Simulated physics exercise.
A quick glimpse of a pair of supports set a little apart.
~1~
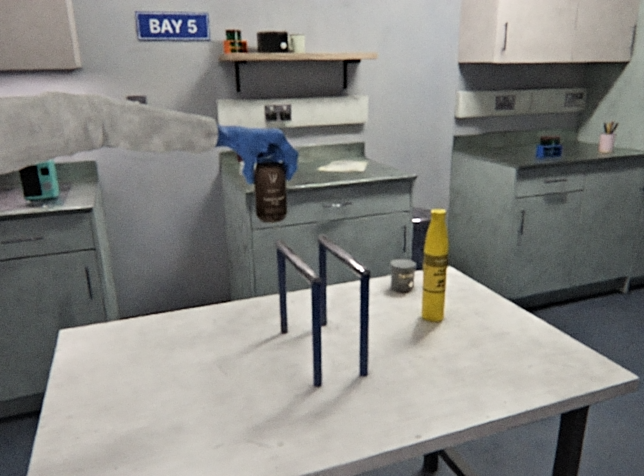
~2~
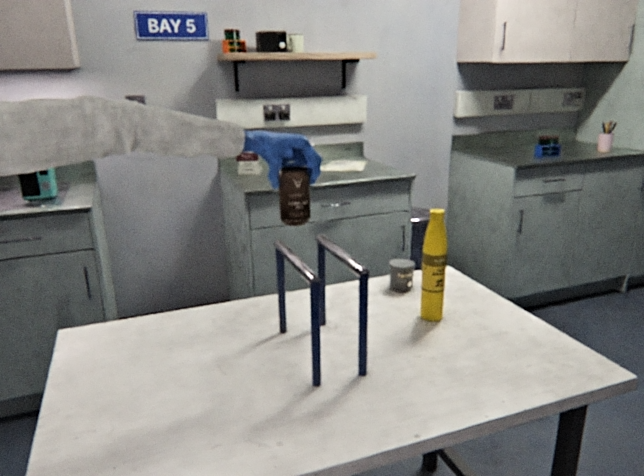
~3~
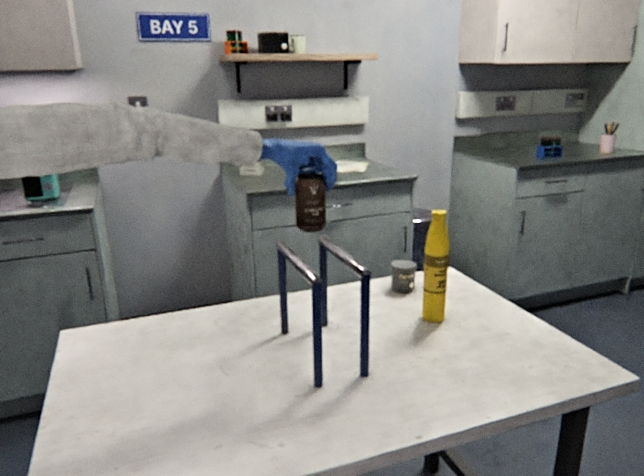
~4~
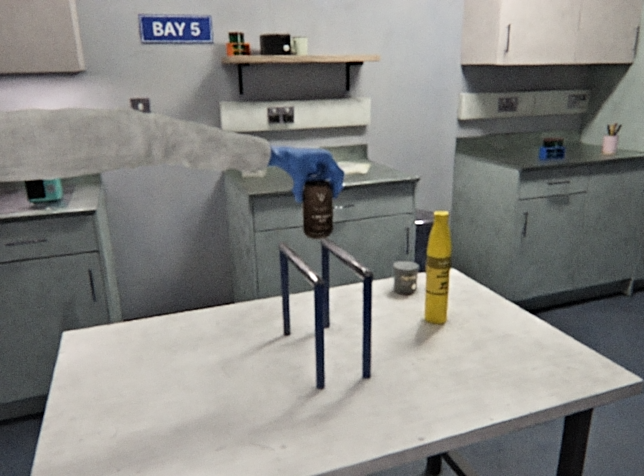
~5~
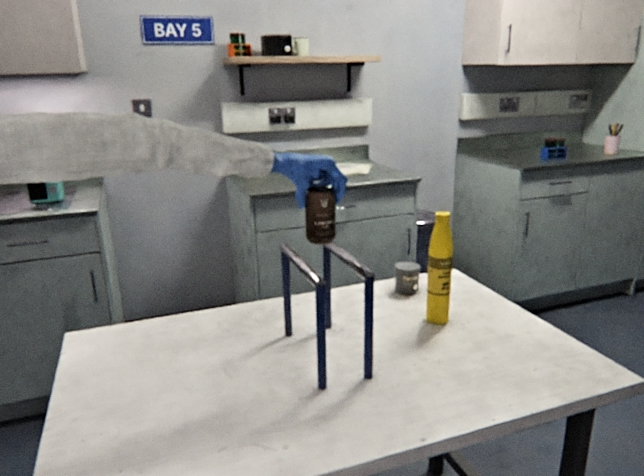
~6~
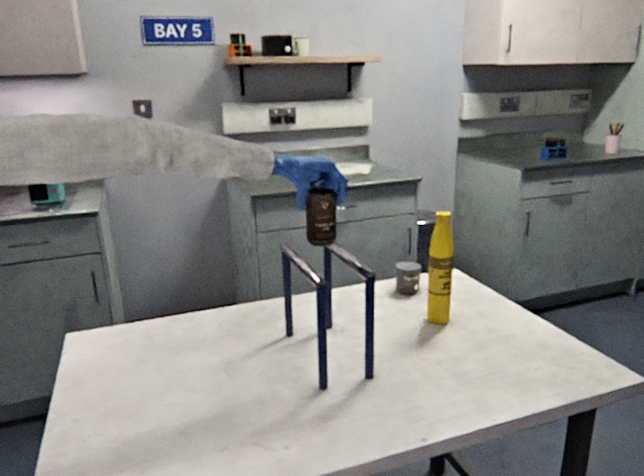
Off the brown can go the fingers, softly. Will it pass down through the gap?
Yes - it will end up below.
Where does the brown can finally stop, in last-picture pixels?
It finishes at around (324, 333).
Then, 0.20 s past the last view, brown can displaced about its own width near (322, 260).
Then, 0.30 s past the last view, brown can displaced well along near (324, 334).
Finally, moved from the start, brown can; the other 2 still in place. Final places as the last picture's camera would see them, brown can near (324, 333). The can goes down the gap.
